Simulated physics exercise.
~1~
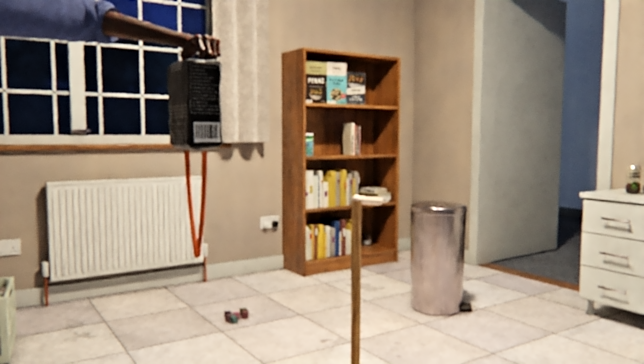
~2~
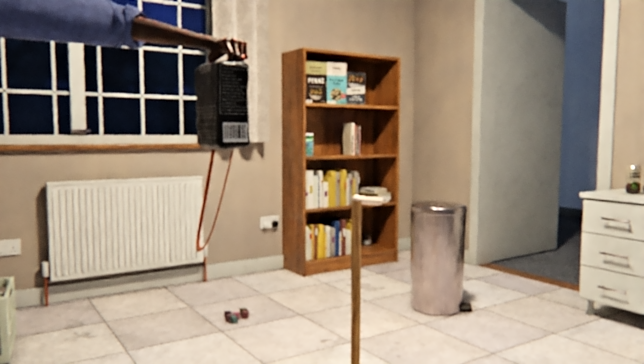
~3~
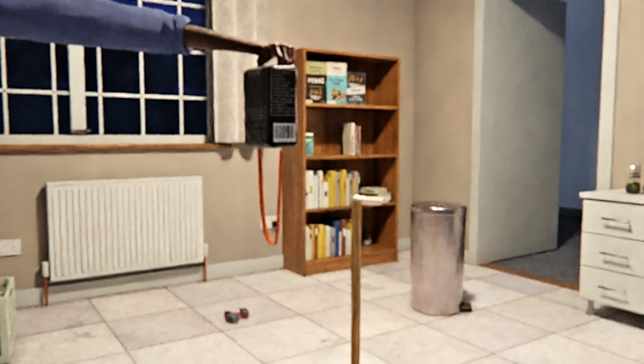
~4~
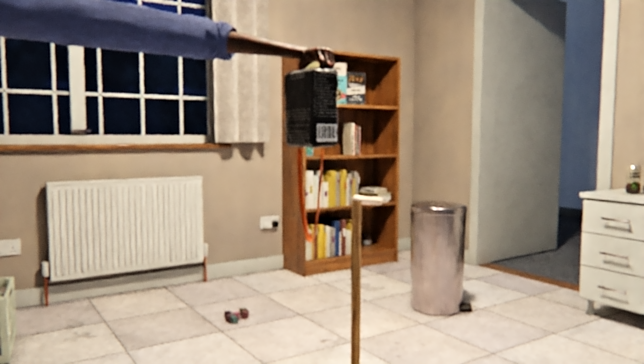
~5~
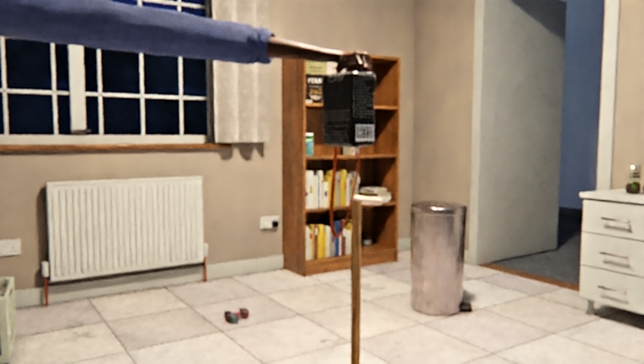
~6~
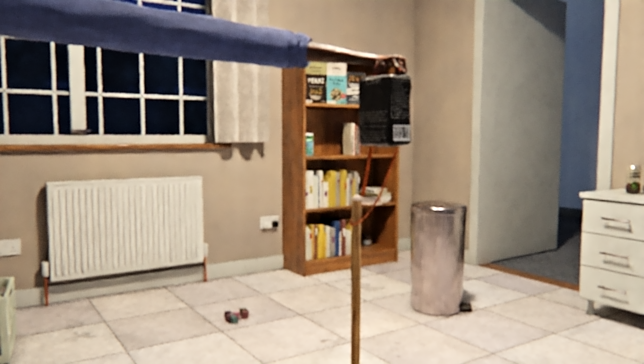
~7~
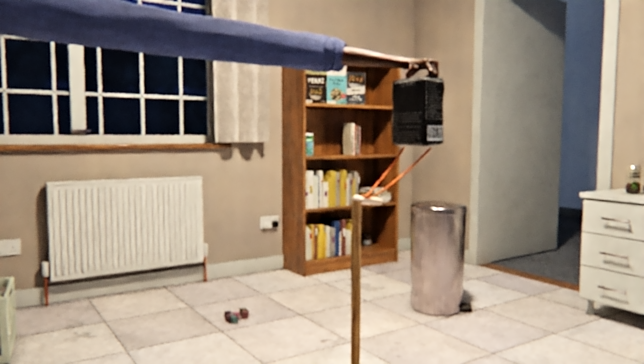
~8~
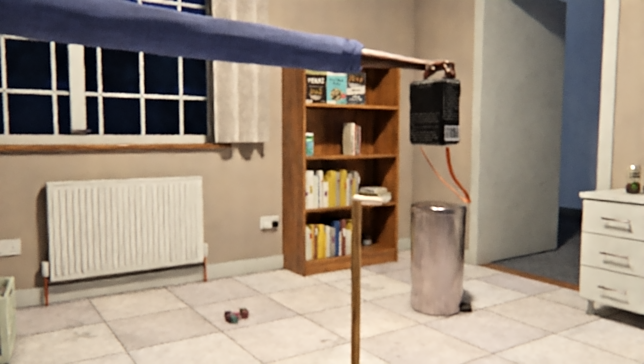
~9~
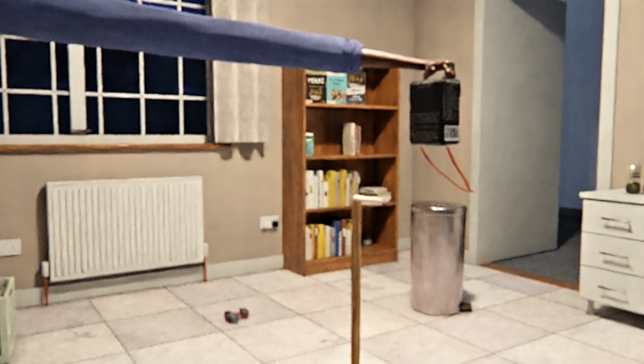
At first, a hand at the end of a blue-sleeved arm holds a black bag upright near the window, with an orange loop hanging low beneath it. The arm reaches steadily to the right, carrying the bag past the window and in front of the bookcase toward a short wooden post with a small bar on top. As the bag crosses above the post, the dangling loop swings up and trails near the bar. The loop then comes away clean, and the bag stops on the right, held above the metal bin, with the loop still swaying slightly beneath it.
